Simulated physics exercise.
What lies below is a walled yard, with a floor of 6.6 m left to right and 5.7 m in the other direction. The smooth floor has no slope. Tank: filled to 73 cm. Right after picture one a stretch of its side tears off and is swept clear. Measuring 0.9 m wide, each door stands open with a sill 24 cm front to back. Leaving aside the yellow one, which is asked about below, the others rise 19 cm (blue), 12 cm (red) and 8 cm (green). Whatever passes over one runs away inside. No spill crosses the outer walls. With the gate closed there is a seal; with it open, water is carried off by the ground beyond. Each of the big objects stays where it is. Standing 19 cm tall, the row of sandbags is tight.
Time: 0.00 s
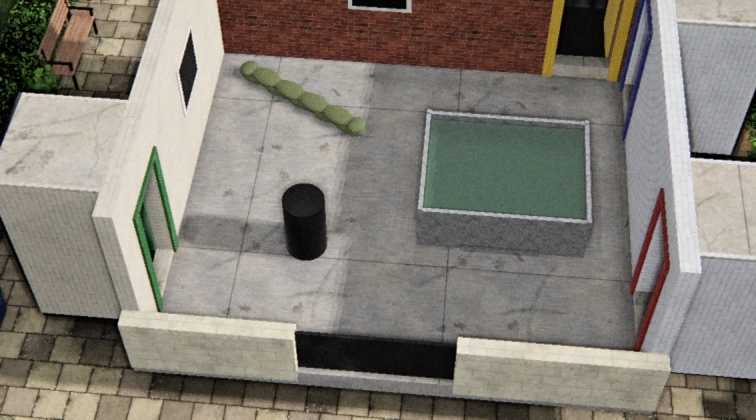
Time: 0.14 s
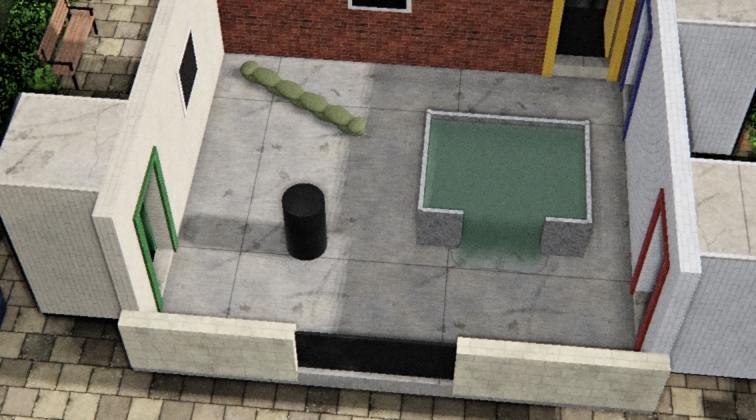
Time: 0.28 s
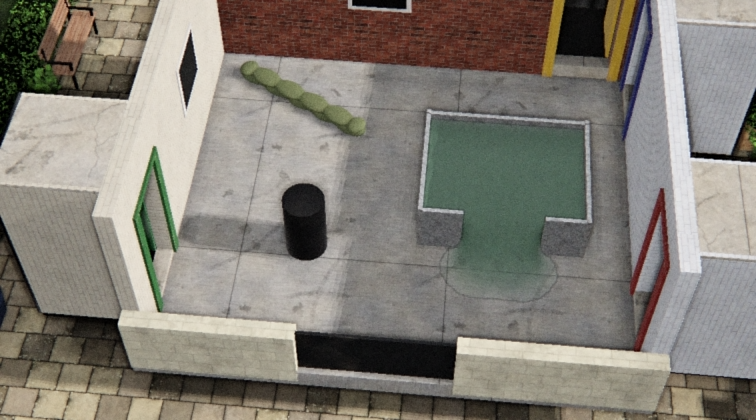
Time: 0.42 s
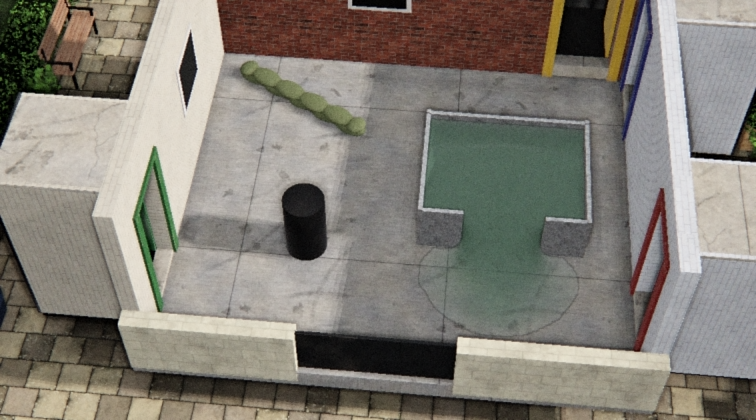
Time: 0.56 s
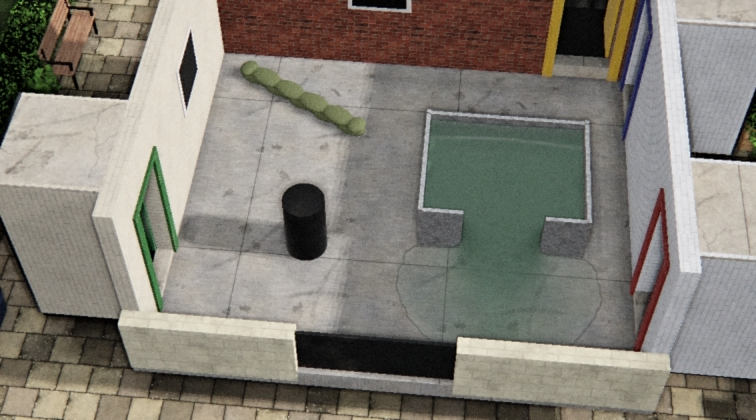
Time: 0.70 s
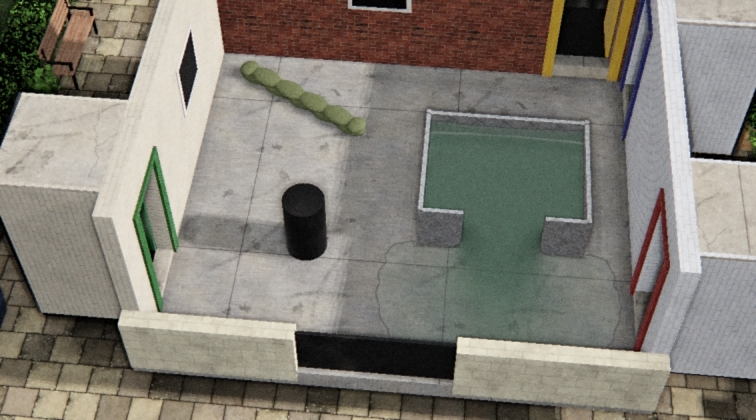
Green-tinted water pouring through a gap opened in the front of a raised tank and spreading across a walled grey yard.
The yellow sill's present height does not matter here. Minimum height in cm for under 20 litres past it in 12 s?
Approx. 16 cm.
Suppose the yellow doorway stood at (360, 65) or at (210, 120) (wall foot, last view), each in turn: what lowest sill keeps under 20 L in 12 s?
You'd want roughly 7.5 cm there first, then roughly 8.5 cm.
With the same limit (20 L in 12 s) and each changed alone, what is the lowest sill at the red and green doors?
About 21 cm at red and about 16 cm at green.
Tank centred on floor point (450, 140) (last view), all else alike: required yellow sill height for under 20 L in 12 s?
Near 11.0 cm.
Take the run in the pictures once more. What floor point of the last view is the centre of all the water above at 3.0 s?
(476, 262), roughly.
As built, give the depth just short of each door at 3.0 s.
In cm: Blue 0, red 23, green 19, yellow 0.
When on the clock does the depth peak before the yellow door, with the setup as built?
4.0 s.
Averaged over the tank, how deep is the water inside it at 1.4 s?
Around 48 cm on average.
After 1.4 s water covers 20 % of the floor, deepest (58 cm) near (630, 384); it has not reached the yellow door.
After 3.0 s water covers 45 % of the floor, deepest (30 cm) near (630, 384); it has not reached the yellow door.
After 12.0 s water covers 95 % of the floor, deepest (12 cm) near (197, 164); 8 cm at the yellow door, 0 litres in over its 25 cm sill.
At the yellow door as built, the water arrived by 3.5 s and peaked near 20 cm at 4.2 s.
Run again over the same 12 s with other heights there, 31 litres in over 14.5 cm, 6 litres over 20 cm. The limit of 20 litres is kept from about 16 cm up.
